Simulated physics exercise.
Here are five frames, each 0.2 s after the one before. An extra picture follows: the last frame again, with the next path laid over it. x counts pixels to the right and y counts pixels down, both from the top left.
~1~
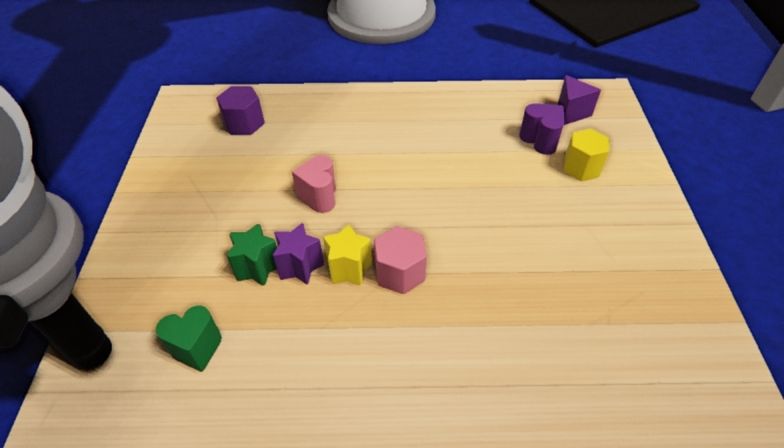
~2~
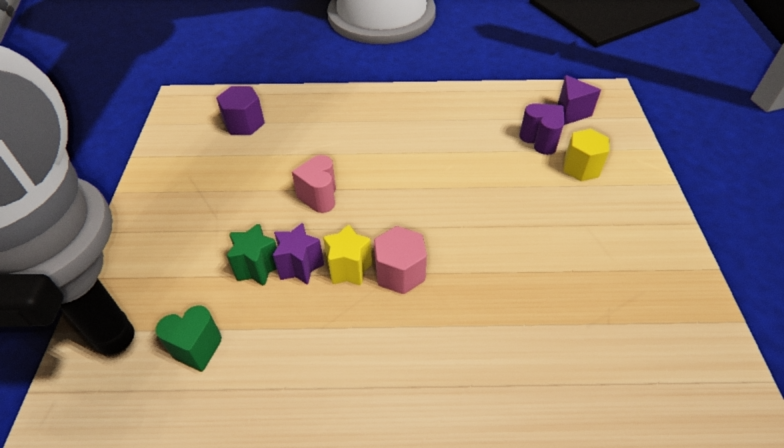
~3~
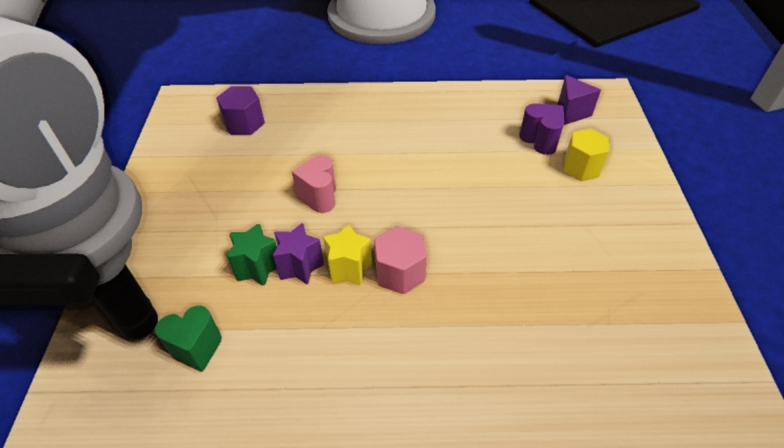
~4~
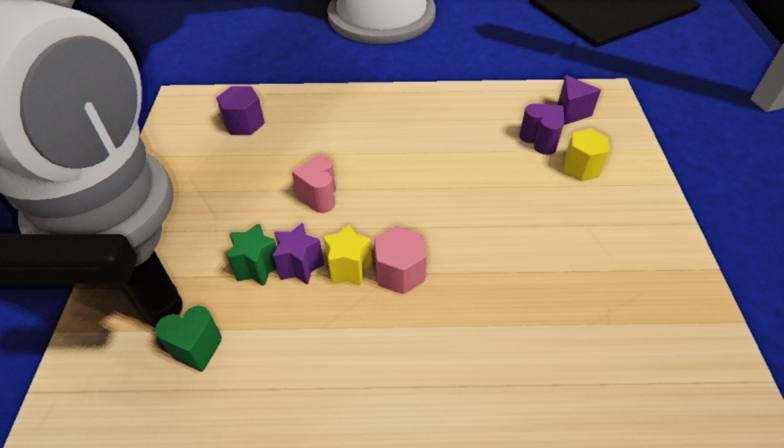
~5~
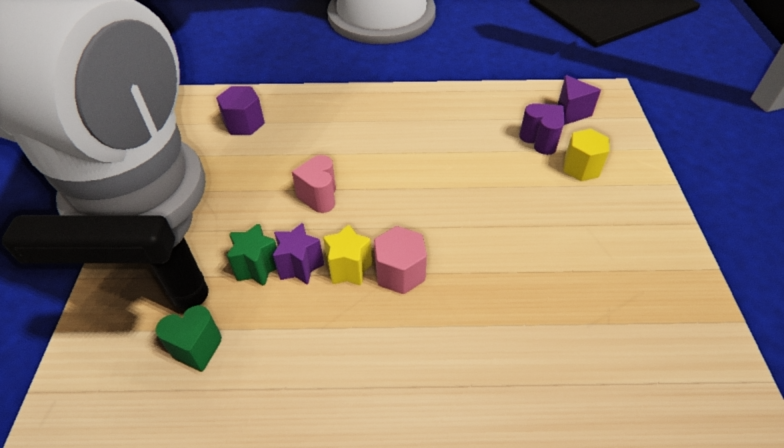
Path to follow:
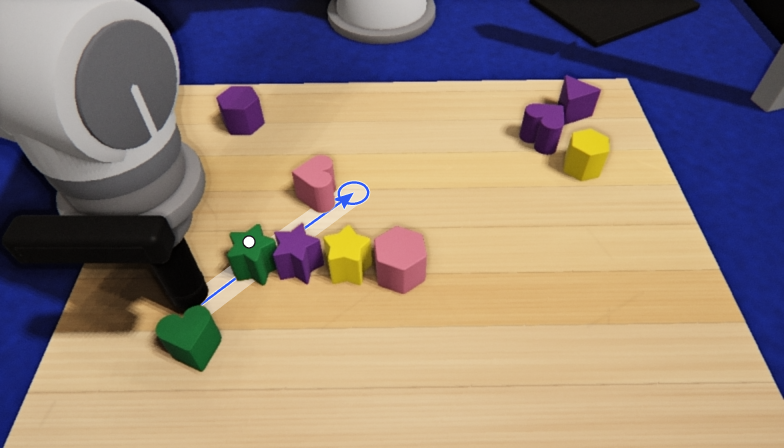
On a wooden board, a robot arm moves right behind a green heart among still blocks.
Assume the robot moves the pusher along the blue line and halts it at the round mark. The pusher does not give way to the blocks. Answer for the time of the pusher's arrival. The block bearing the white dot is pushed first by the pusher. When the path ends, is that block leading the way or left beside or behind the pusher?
Most likely the block bearing the white dot stays ahead.
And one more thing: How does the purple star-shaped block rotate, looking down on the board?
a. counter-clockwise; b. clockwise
It's b.
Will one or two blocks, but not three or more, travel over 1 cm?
I expect not.
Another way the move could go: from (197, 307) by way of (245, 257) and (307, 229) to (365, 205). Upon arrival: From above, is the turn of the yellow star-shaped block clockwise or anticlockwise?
Against the clock.
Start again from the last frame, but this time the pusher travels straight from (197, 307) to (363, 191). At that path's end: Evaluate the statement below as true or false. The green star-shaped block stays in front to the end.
True - the claim holds.
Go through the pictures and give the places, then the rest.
Pusher's lower end (93, 353); green star-shaped block (249, 242); purple star-shaped block (294, 241); pink heart (315, 170); yellow star-shaped block (346, 243), in the first picture.
Pusher (116, 339); blocks still, in the second picture.
Pusher (140, 324); blocks still, in the third picture.
Pusher (165, 310); blocks still, in the fourth picture.
Pusher (191, 296); green star-shaped block (249, 242); purple star-shaped block (294, 241); pink heart (315, 170); yellow star-shaped block (346, 243), in the fifth picture.
Drawn move, from (197, 307) directly to (353, 193); the dot is on the green star-shaped block.
The first path, step by step. One third of the way, pusher (252, 252); green star-shaped block (283, 217); purple star-shaped block (315, 232), turned 55° clockwise; yellow star-shaped block (351, 243).
Two thirds of the way, pusher (305, 214); green star-shaped block (328, 185), turned 35° clockwise; purple star-shaped block (316, 232), turned 60° clockwise; pink heart (329, 158), turned 35° anticlockwise; yellow star-shaped block (351, 243).
At the end, pusher (352, 180); green star-shaped block (377, 155), turned 45° clockwise; purple star-shaped block (316, 232), turned 60° clockwise; pink heart (340, 144), turned 75° anticlockwise; yellow star-shaped block (351, 243).
